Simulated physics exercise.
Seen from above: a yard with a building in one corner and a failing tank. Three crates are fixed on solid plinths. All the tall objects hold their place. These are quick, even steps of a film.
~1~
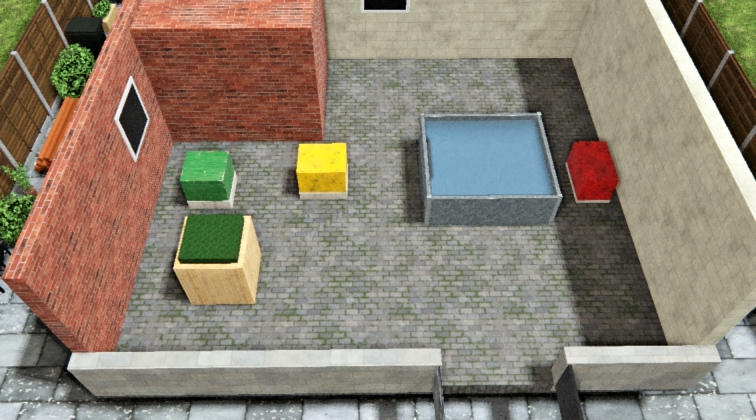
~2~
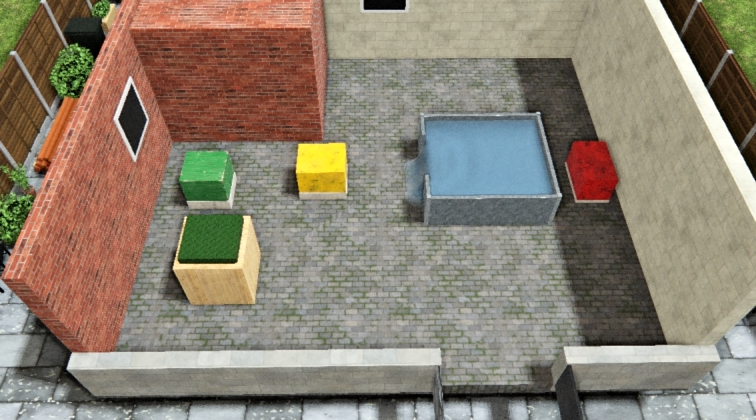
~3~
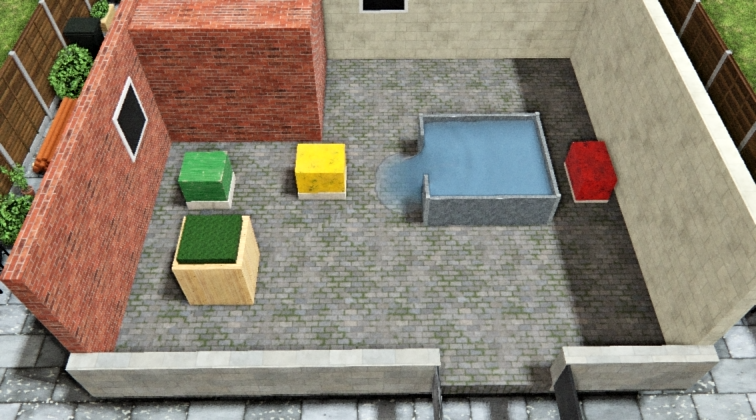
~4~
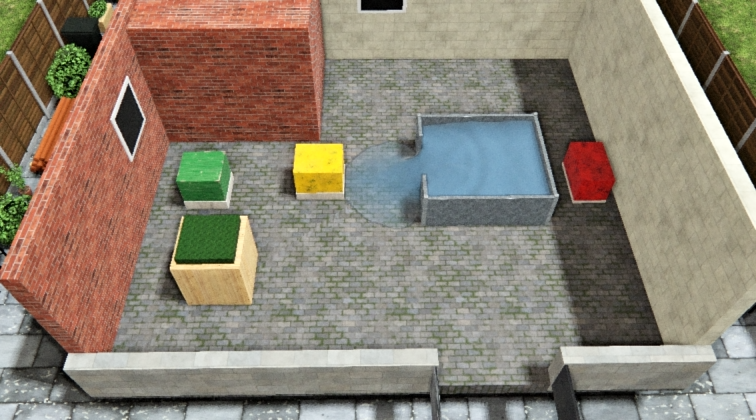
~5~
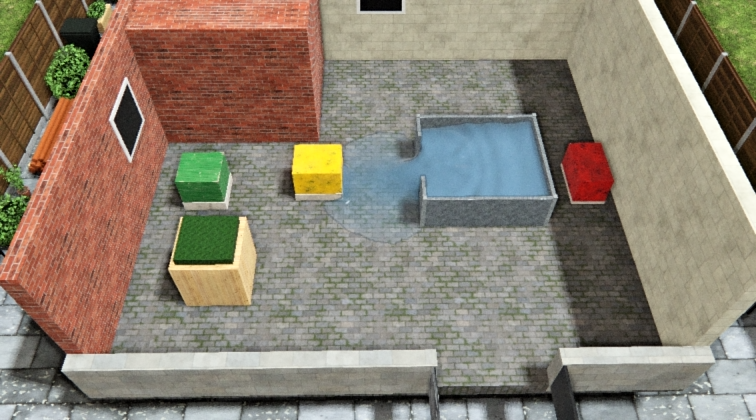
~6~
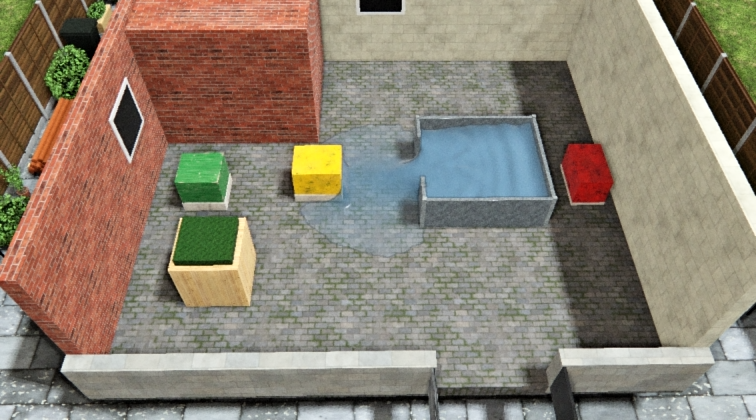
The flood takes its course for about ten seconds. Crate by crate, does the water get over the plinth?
In the end: The yellow crate is soaked; the green crate keeps dry; the red crate is soaked.
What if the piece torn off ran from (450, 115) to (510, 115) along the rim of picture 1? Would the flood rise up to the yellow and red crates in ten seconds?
In short: Yellow crate is safe; red crate gets wet.
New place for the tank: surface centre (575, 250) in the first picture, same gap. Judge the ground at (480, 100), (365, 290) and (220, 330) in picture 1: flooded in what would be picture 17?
In that order: No water, covered, awash.
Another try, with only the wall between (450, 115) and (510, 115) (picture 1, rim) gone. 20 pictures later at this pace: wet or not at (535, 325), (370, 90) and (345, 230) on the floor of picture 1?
One after the other: Dry, under water, clear.
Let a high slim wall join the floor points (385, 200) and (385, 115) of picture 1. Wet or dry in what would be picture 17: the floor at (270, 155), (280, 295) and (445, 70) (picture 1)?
In that order: Clear, awash, wet.
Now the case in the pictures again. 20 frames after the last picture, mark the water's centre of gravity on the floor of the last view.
Around (384, 190).
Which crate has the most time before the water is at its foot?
I say the crate marked red.
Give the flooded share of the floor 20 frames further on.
Roughly 45 per cent.
A moment on, water covers 15 % of the floor; the yellow crate water round its plinth, the green crate not reached, the red crate not reached.
Next, water covers 35 % of the floor; the yellow crate water round its plinth, the green crate water round its plinth, the red crate not reached.
Then, water covers 45 % of the floor; the yellow crate water round its plinth, the green crate water round its plinth, the red crate not reached.
Later, water covers 80 % of the floor; the yellow crate water round its plinth, the green crate water round its plinth, the red crate not reached.
In the end, water covers 95 % of the floor; the yellow crate was topped, the green crate stayed above the water, the red crate was topped.
